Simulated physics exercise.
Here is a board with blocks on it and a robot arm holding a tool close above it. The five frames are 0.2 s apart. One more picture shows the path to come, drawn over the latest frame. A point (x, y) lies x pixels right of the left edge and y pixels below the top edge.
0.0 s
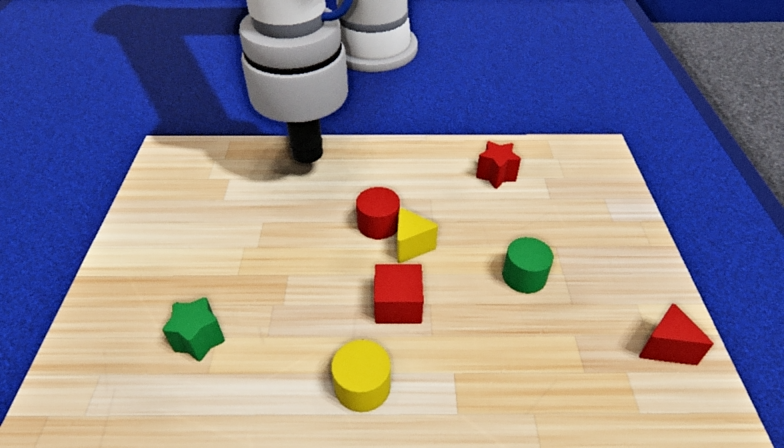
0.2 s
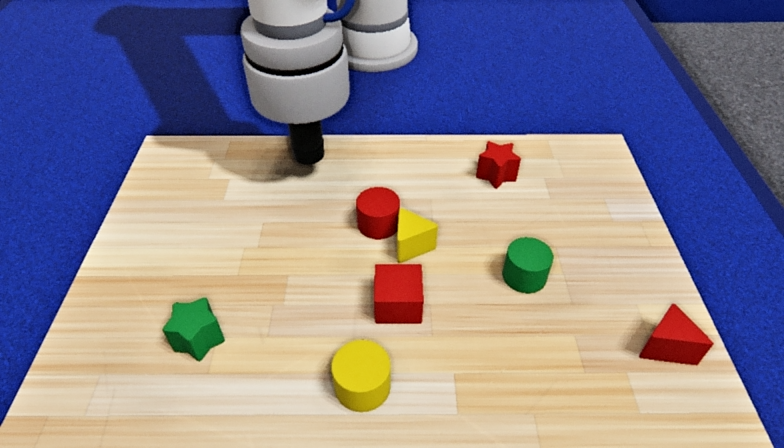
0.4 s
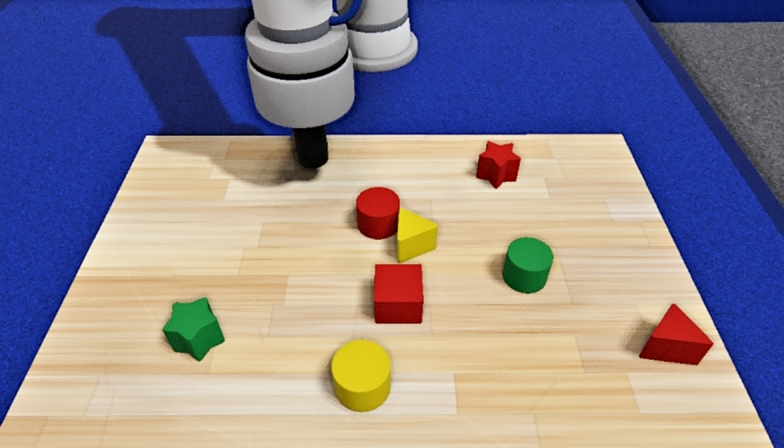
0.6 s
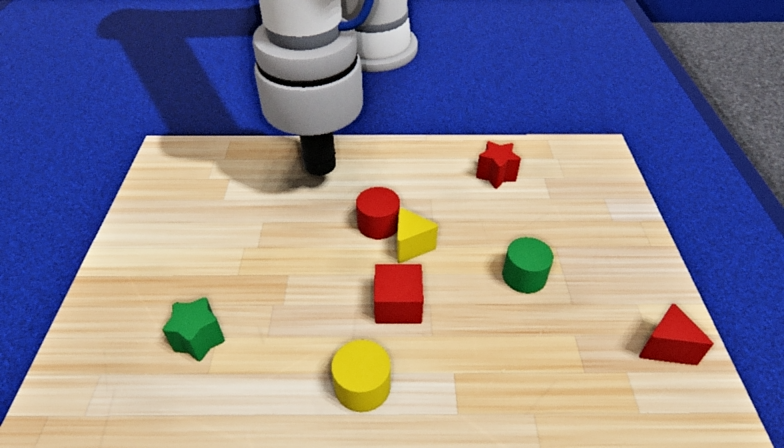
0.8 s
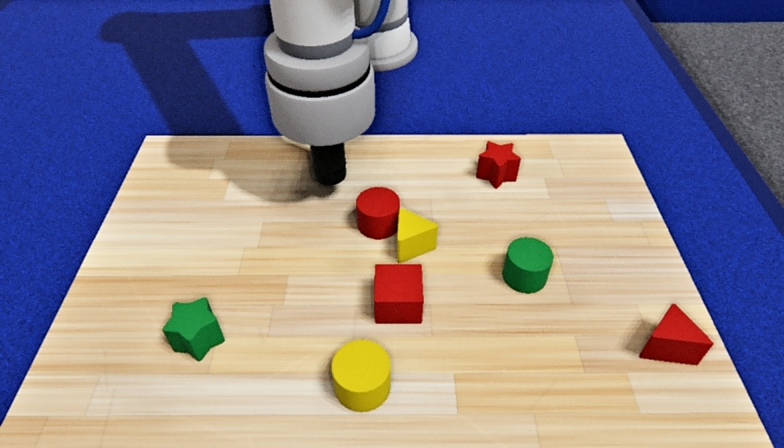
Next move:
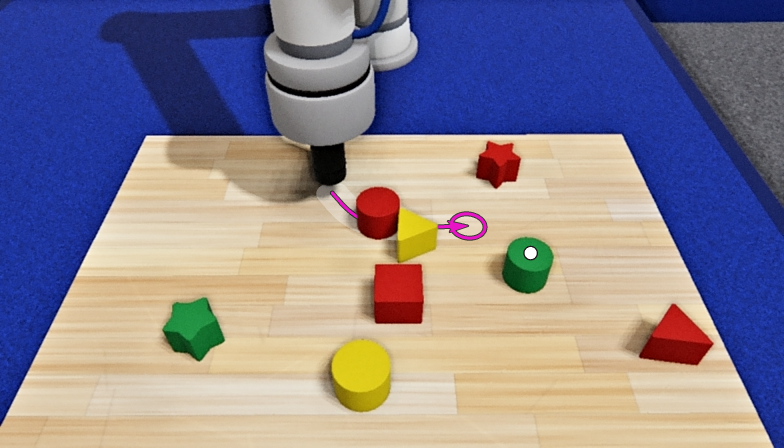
On a wooden board scattered with red, green and yellow blocks, a robot arm held its black tool nearly still at first, then moved it slightly right and nearer the red disc, touching nothing.
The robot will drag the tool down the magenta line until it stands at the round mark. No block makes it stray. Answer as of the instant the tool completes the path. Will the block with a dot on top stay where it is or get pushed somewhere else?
At the moment the path ends, the block with a dot on top still stands where it did.
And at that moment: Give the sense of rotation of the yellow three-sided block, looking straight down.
It goes clockwise.
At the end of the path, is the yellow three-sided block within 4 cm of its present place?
No, I don't think so.
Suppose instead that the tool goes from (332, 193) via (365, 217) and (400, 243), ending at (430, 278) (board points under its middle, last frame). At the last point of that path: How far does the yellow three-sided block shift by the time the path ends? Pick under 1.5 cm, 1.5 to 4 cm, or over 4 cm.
It is going to finish beyond 4 cm from where it is now.
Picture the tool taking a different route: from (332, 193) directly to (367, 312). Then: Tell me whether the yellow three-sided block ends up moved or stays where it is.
It will remain on its spot.
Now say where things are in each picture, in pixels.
The first frame shows tool's lower end (308, 155); red disc (378, 201); yellow three-sided block (412, 224); green disc (531, 253).
The second frame shows tool (309, 156); blocks still.
The third frame shows tool (313, 160); blocks still.
The fourth frame shows tool (320, 166); blocks still.
The fifth frame shows tool (331, 176); red disc (378, 201); yellow three-sided block (412, 224); green disc (531, 253).
Drawn move, from (332, 193) through (363, 220) and (415, 228) to (468, 226); the dot is on the green disc.
The first path, step by step. One third of the way, tool (363, 203); red disc (400, 207); yellow three-sided block (424, 228), turned 40° clockwise.
Two thirds of the way, tool (416, 211); red disc (453, 218); yellow three-sided block (461, 246), turned 85° clockwise.
At the end, tool (470, 209); red disc (496, 228); yellow three-sided block (468, 250), turned 105° clockwise; green disc still.
